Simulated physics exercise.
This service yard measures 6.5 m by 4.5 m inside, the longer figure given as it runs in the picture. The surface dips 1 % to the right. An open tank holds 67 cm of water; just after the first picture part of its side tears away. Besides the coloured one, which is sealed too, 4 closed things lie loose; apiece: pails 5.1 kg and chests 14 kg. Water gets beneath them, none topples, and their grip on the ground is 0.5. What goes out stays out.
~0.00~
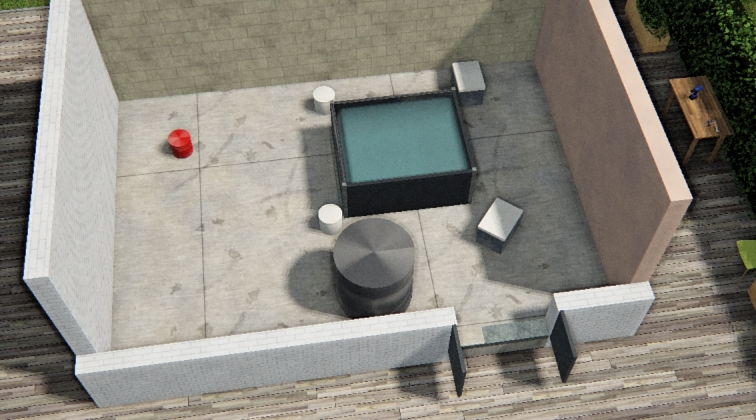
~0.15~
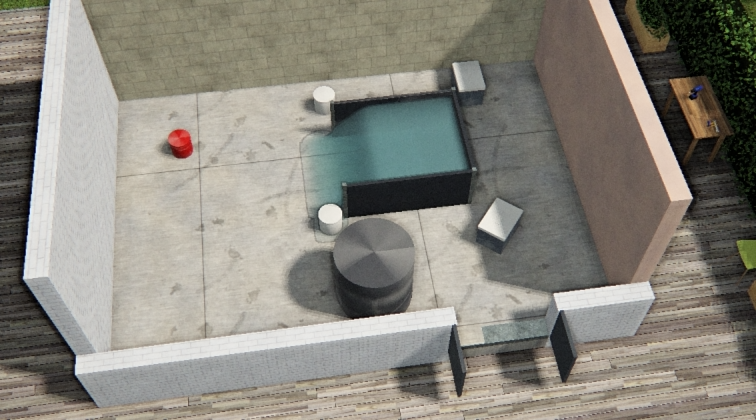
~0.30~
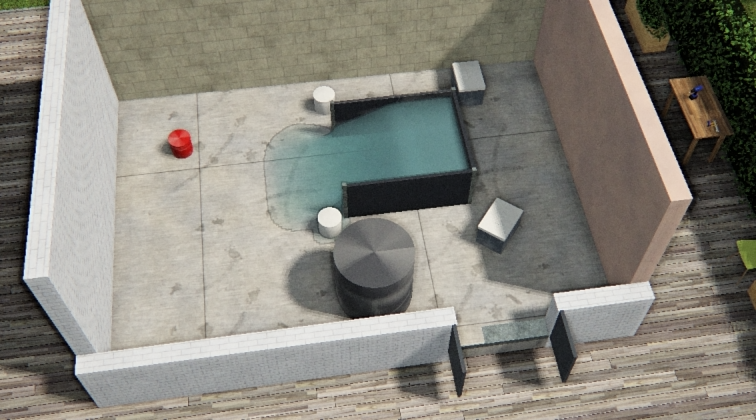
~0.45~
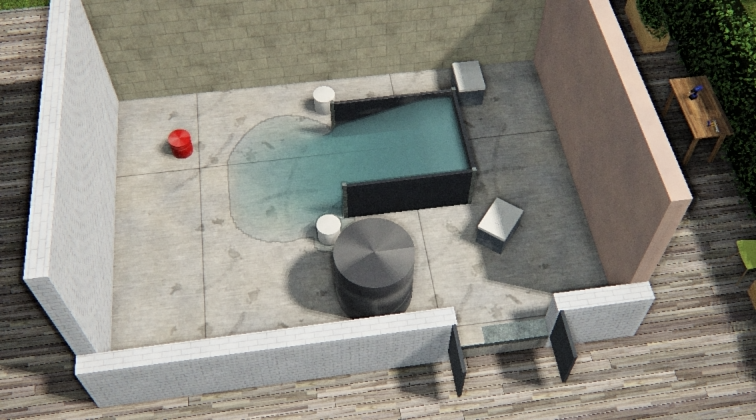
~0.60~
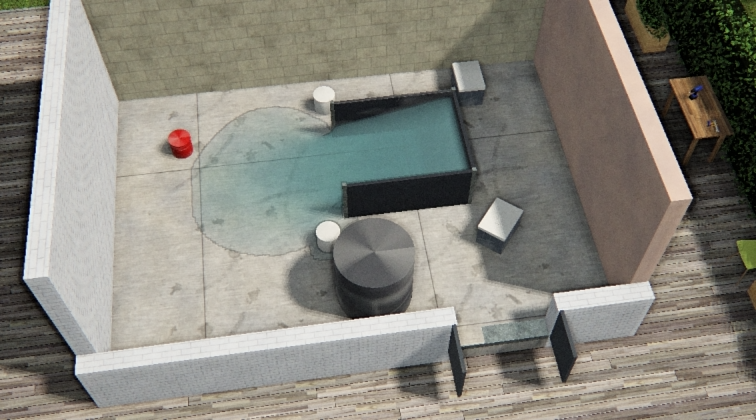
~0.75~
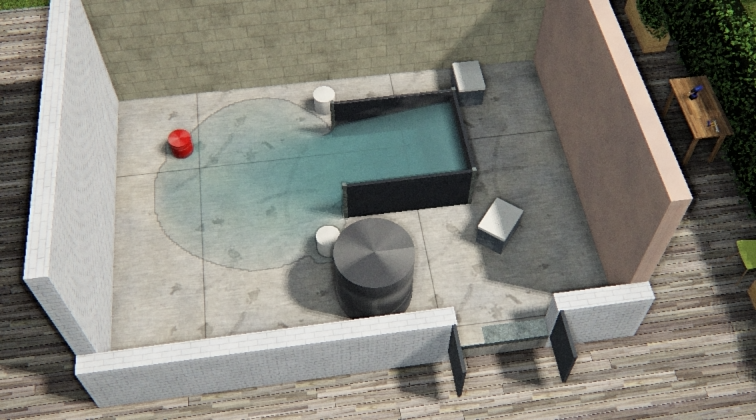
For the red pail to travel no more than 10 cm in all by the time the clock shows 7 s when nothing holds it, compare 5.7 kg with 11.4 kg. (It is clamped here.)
For it, neither weight holds it.
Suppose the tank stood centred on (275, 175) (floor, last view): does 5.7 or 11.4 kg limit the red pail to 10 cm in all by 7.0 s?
In that case neither load is enough.
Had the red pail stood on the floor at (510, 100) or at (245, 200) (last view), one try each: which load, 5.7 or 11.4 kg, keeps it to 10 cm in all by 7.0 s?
In that order: The smaller is enough; neither holds.
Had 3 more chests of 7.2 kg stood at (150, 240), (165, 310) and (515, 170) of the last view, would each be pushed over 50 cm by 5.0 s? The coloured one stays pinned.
In that order: More, over, under.
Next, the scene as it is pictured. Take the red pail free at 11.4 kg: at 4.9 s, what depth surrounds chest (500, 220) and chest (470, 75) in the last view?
About 0 and 2 cm.
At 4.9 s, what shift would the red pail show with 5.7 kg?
Roughly 250 cm.
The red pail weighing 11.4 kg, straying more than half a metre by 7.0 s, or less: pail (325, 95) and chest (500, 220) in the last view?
In that order: More, under.
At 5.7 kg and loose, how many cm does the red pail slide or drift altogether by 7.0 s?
Some 650 cm in all.
After 1.4 s the red pail would be 80 cm from its start with 5.7 kg and 41 cm from its start with 11.4 kg; 7 cm of water round it then.
After 3.1 s the red pail would be 52 cm from its start with 5.7 kg and 39 cm from its start with 11.4 kg; 19 cm of water round it then.
After 4.9 s the red pail would be 225 cm from its start with 5.7 kg and 90 cm from its start with 11.4 kg; 7 cm of water round it then.
After 7.0 s the red pail would be 422 cm from its start with 5.7 kg and 90 cm from its start with 11.4 kg; 6 cm of water round it then.
